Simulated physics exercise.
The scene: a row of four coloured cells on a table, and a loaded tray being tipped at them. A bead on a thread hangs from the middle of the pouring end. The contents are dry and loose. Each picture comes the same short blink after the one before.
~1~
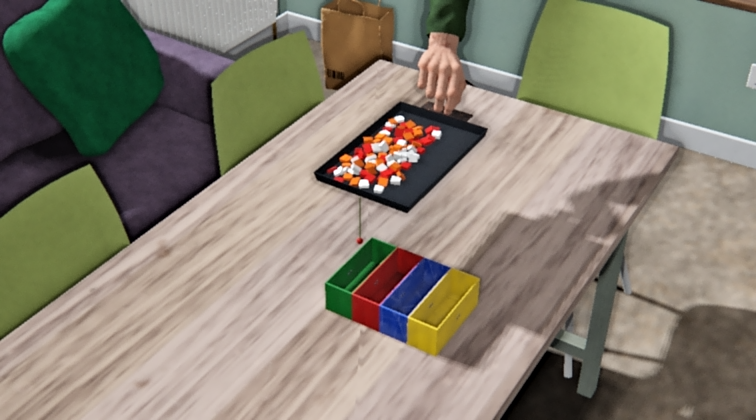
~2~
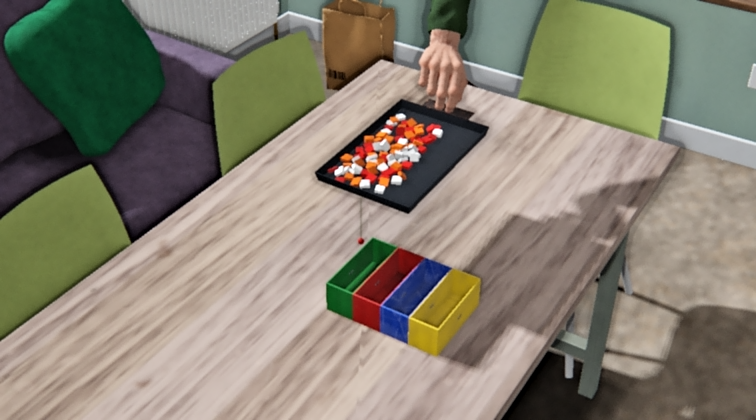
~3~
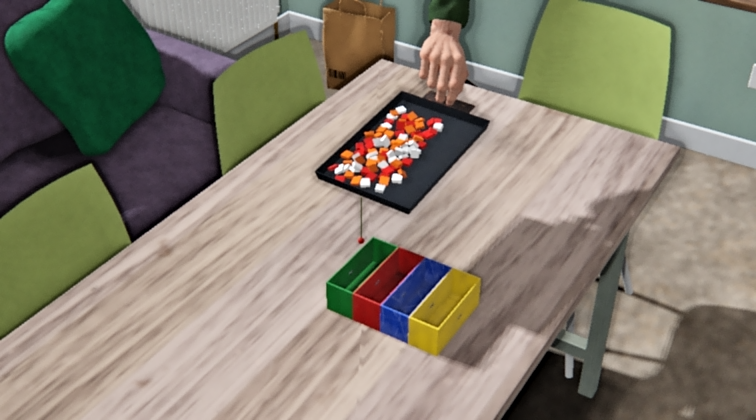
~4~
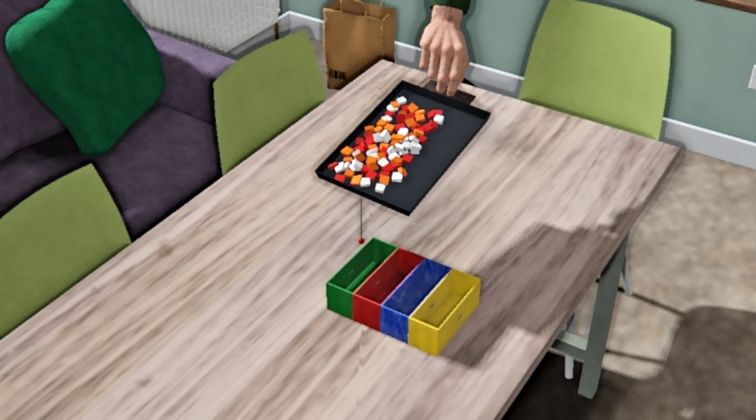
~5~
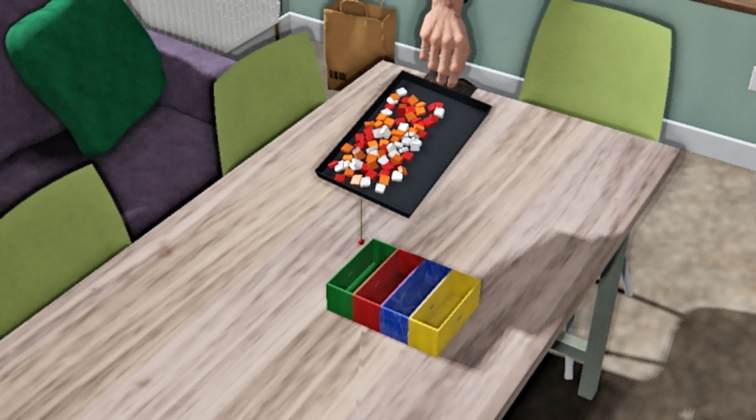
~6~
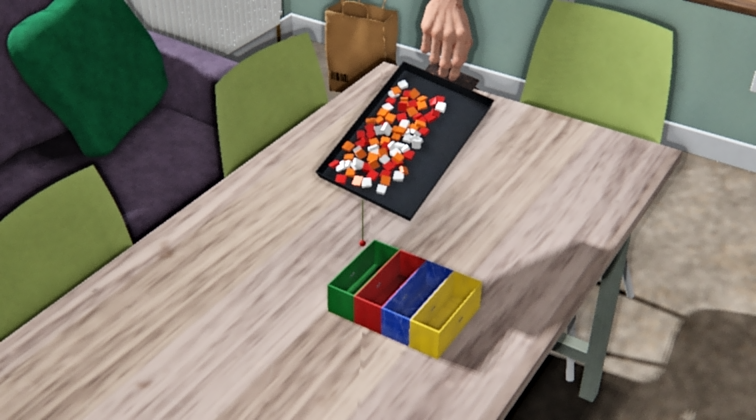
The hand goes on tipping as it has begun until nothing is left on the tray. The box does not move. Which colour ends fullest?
Fullest: The red cell.
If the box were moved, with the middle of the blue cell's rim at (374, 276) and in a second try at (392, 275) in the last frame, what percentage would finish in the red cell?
In turn 10 and 30 in a hundred.
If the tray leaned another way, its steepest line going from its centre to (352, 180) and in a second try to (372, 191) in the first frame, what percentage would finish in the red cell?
Near 0 % and 20 %.
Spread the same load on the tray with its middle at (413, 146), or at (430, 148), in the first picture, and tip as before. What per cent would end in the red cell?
First some 60, then 60 per cent.
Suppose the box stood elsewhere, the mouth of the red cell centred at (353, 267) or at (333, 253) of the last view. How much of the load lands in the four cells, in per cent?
About 100 and 70 per cent.
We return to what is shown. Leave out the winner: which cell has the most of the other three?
Second comes the green one.
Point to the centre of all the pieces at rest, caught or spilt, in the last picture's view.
Roughly at (387, 299).
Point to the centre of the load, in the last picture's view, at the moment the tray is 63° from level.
At about (389, 190).
Soon after the last picture, tray tipped steeply; nearly all on the tray; a stray few falling or outside the box.
A little later, tray tipped past a quarter turn; about a quarter on the tray; about a third in the red cell; a small part in the green cell; a small part in the blue cell; about a quarter falling or outside the box.
Later still, tray tipped past a quarter turn; about two thirds in the red cell; about a quarter in the green cell; a small part in the blue cell; a small part falling or outside the box.
At rest, tray tipped past a quarter turn; about two thirds in the red cell; about a quarter in the green cell; a small part in the blue cell; none in the yellow cell; a small part outside the box.
